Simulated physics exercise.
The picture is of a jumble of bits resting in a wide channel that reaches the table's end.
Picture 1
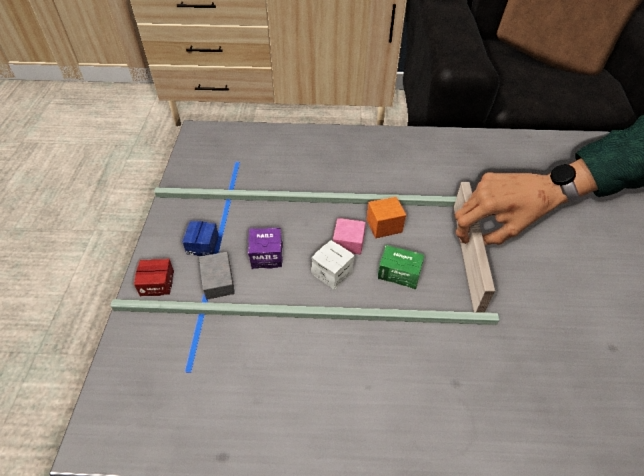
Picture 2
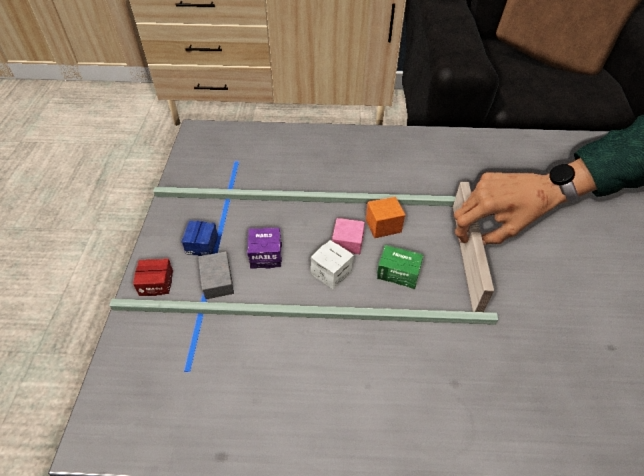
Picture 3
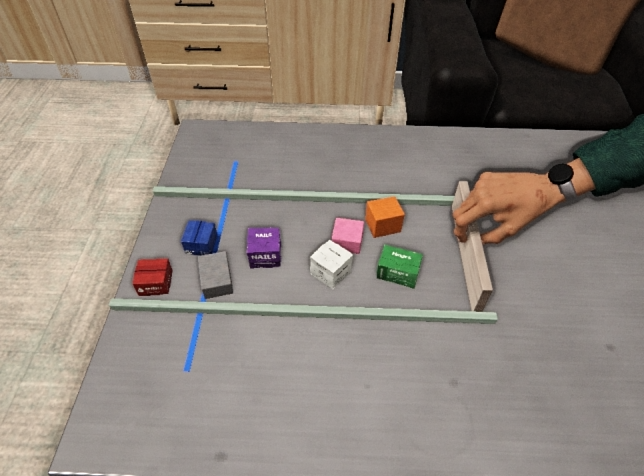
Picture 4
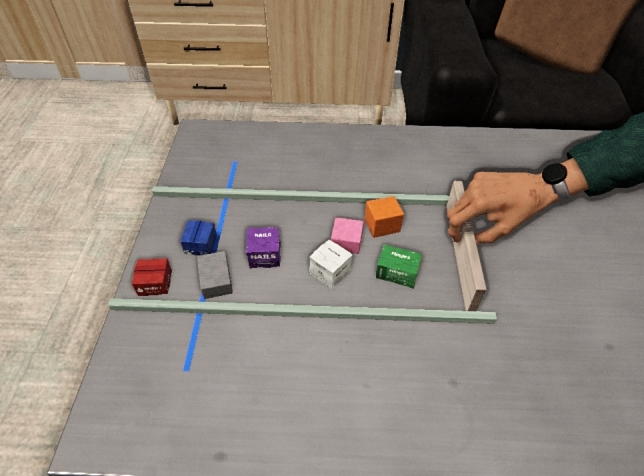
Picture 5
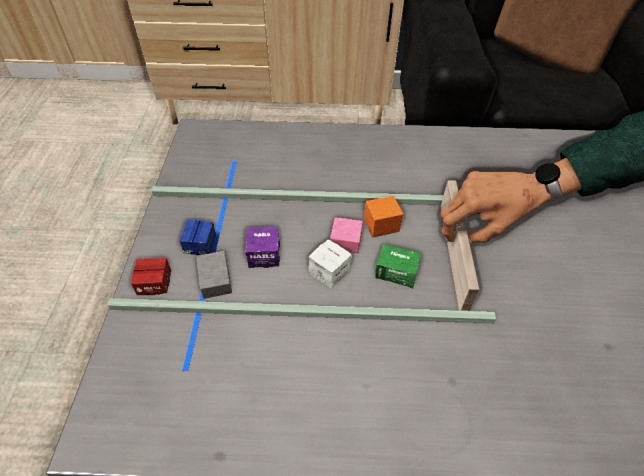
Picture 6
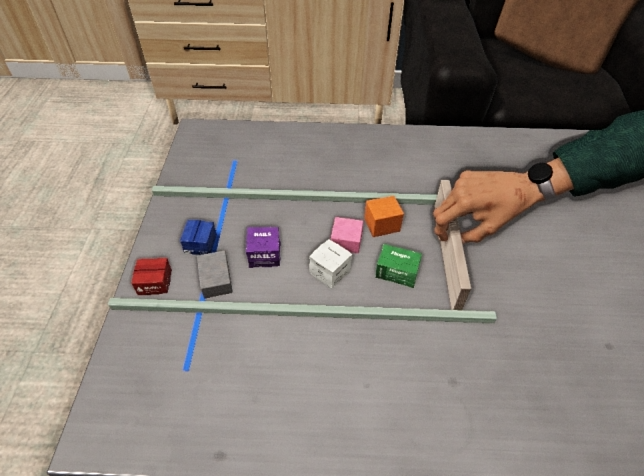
The footage shows coloured blocks scattered between two pale green rails on a grey table, some near a blue tape line, while a hand at the right holds a wooden board upright and slides it slightly left without touching them.
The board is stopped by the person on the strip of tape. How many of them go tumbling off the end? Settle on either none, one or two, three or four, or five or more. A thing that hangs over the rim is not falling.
The number that falls off comes to one or two.
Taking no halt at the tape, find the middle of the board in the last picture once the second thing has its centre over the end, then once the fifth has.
(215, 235), later (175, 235).
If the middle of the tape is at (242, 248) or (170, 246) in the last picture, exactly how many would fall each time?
Tallies: 0, 5.
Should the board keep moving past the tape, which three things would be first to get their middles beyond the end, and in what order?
Red box, grey block, blue box.
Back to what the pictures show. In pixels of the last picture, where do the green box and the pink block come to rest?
Roughly at (188, 263) and at (199, 242), in that order.
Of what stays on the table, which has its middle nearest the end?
Answer: The grey block.
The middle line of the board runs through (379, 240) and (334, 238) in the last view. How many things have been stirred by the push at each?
Up to then 4, and up to the other point 5.
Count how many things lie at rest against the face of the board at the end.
It adds up to 3.
A little later, none off yet; red box at rest near (152, 276); blue box at rest near (199, 237); grey block at rest near (215, 274).
Next, none off yet; red box at rest near (152, 276); blue box at rest near (198, 237); grey block shifted a little near (194, 274).
When it is over, the number that fall off is one or two; down, red box.
